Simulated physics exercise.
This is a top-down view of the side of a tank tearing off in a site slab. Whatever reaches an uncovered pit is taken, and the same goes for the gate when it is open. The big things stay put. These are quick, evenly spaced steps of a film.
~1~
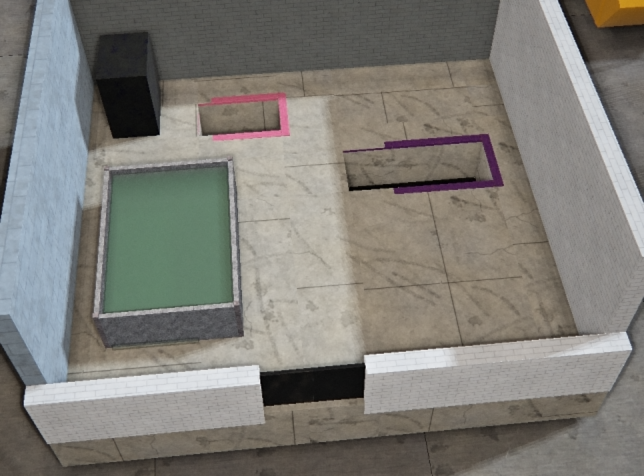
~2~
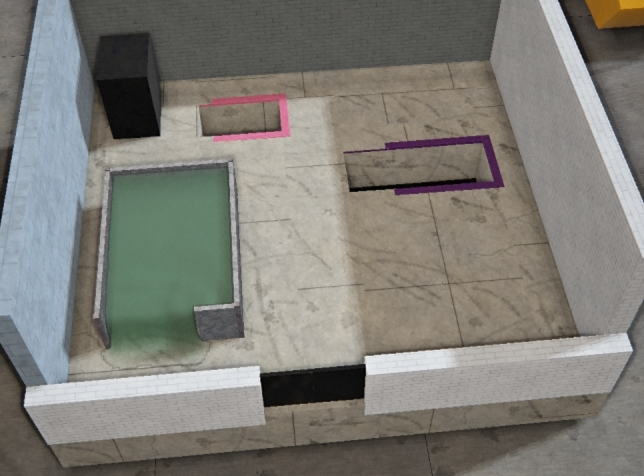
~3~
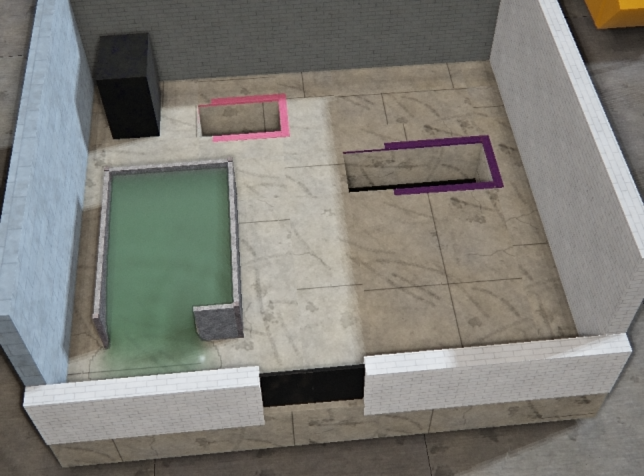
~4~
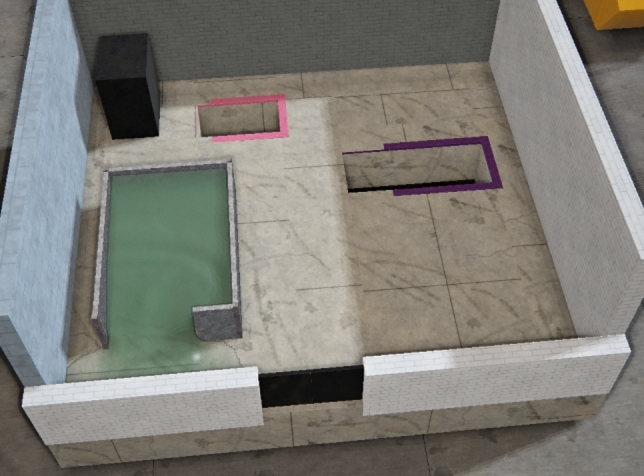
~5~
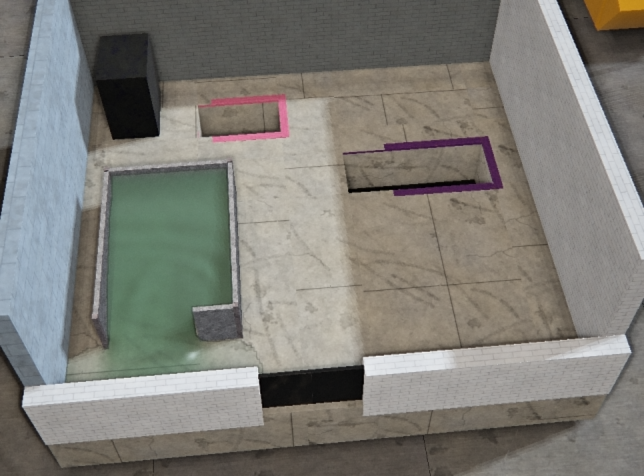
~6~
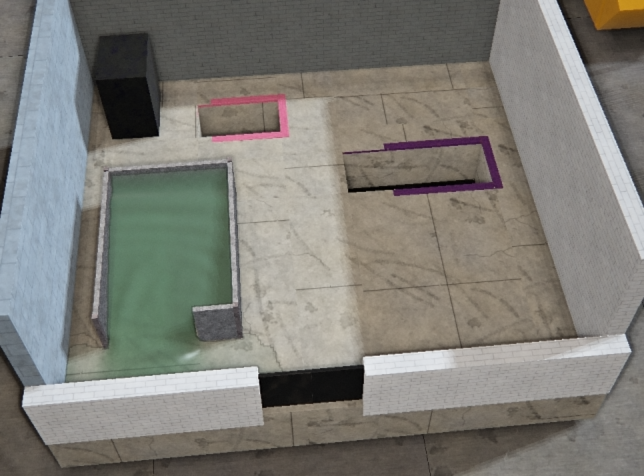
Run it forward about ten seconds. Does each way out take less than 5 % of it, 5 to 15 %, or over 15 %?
As I see it, the gate stays lower than five per cent; the purple pit goes higher than fifteen per cent; the pink pit sits in the mid range.
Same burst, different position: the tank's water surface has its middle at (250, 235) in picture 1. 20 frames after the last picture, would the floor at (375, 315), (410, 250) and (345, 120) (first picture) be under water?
Taking them as they were asked, they come out soaked, soaked, bone dry.
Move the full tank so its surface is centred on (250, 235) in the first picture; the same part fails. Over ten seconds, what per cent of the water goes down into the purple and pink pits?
So purple takes 20 % and pink takes 15 %.
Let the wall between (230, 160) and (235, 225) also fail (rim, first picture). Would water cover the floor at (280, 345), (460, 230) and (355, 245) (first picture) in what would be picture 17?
First point spared, second point swamped, third point swamped.
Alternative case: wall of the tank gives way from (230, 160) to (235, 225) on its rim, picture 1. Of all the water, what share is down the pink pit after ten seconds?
I'd estimate the pink pit takes around 2 percent.
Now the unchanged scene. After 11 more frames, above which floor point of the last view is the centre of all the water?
The water's middle lies around (179, 306).
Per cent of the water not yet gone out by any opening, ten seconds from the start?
Roughly 68 per cent.
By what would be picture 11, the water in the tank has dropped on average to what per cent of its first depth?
My reading is 68 %.
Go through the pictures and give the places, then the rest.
The first picture shows the water tank at (169, 236) is whole and still.
In the second picture, the front is at (203, 348), out from the gap at (153, 331).
In the third picture, the front is at a hidden place, out from the gap at (153, 333).
In the fourth picture, the front is at a hidden place, out from the gap at (152, 334).
In the fifth picture, water pours out at (152, 334) and has run to a hidden place.
In the sixth picture, water pours out at (152, 334) and has run to a hidden place.
A moment on, water covers 15 % of the floor; the gate 0 %, the purple pit 0 %, the pink pit 0 %.
Next, water covers 35 % of the floor; the gate 0 %, the purple pit 0 %, the pink pit 0 %.
Then, water covers 60 % of the floor; the gate 0 %, the purple pit 1 %, the pink pit 0 %.
Later, water covers 80 % of the floor; the gate 0 %, the purple pit 8 %, the pink pit 4 %.
In the end, water covers 85 % of the floor; the gate 0 %, the purple pit 24 %, the pink pit 8 %.
